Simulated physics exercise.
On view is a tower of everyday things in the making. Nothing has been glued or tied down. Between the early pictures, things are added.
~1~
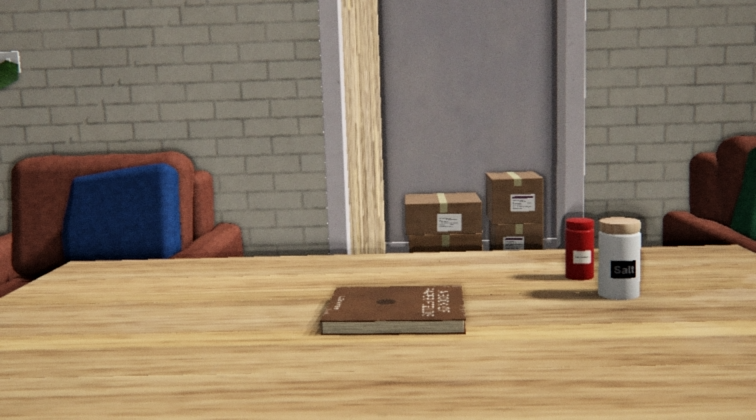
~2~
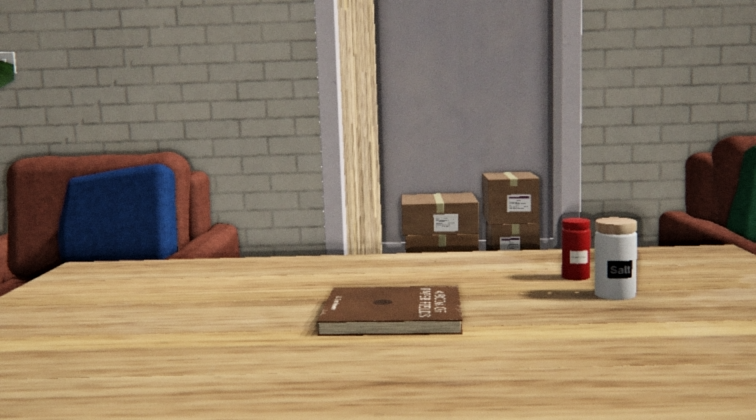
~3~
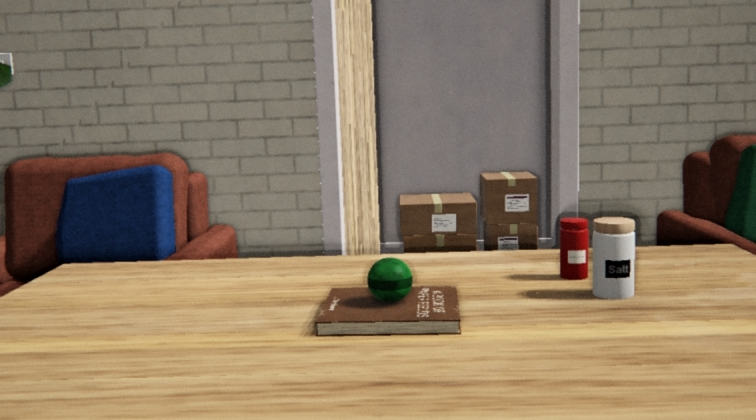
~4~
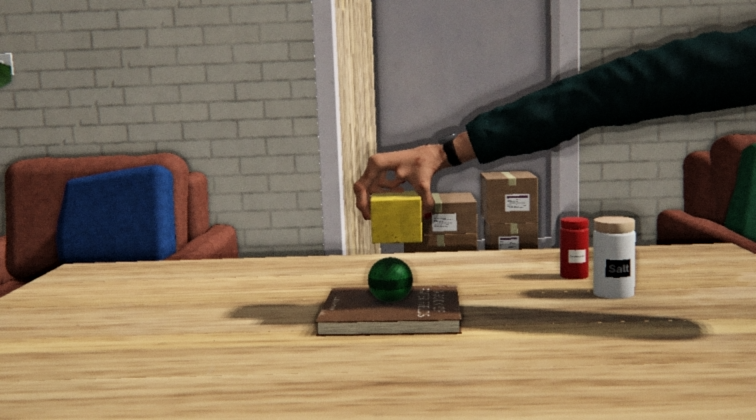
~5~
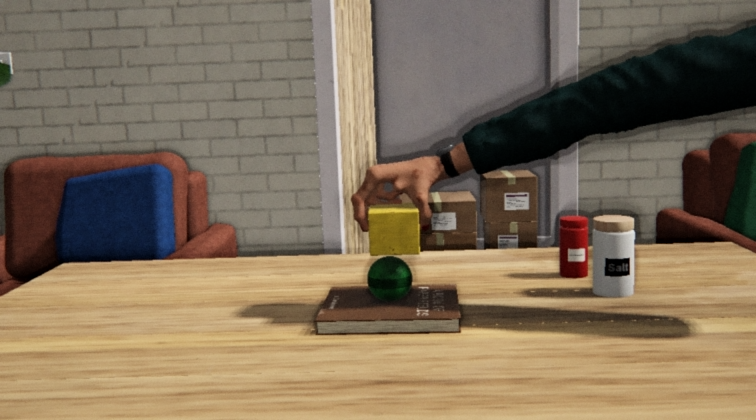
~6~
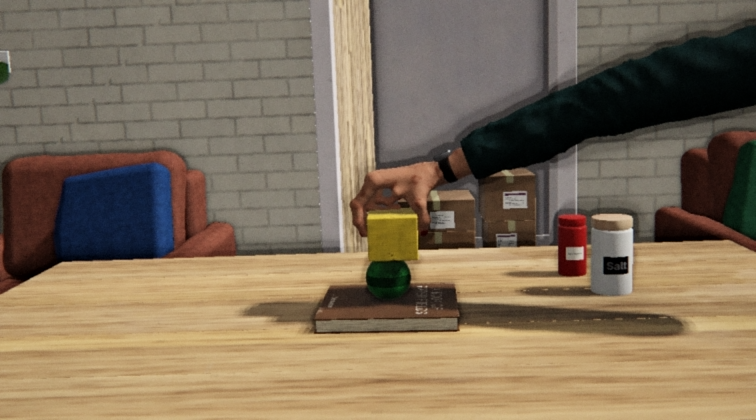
A brown book lies on a pale wooden table seen from the front at a low angle, with a red shaker and a white salt shaker to the right, and armchairs, boxes and a brick wall behind. A green ball appears on the book, then a dark-sleeved arm from the right holds a yellow block above it. The hand lowers the block slightly onto the ball and keeps gripping it, while the view shifts very slightly.
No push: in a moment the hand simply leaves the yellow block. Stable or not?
Not stable, it falls.
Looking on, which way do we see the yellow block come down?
Rightwards.
Then, 0.40 s after the last picture, yellow block now fallen.
Then, 0.50 s after the last picture, things are still on the move.
Then, 0.70 s after the last picture, as before.
At rest, fallen, yellow block; the other 4 in place. Seen from the same camera at the end, yellow block near (520, 289). The pile gives way.
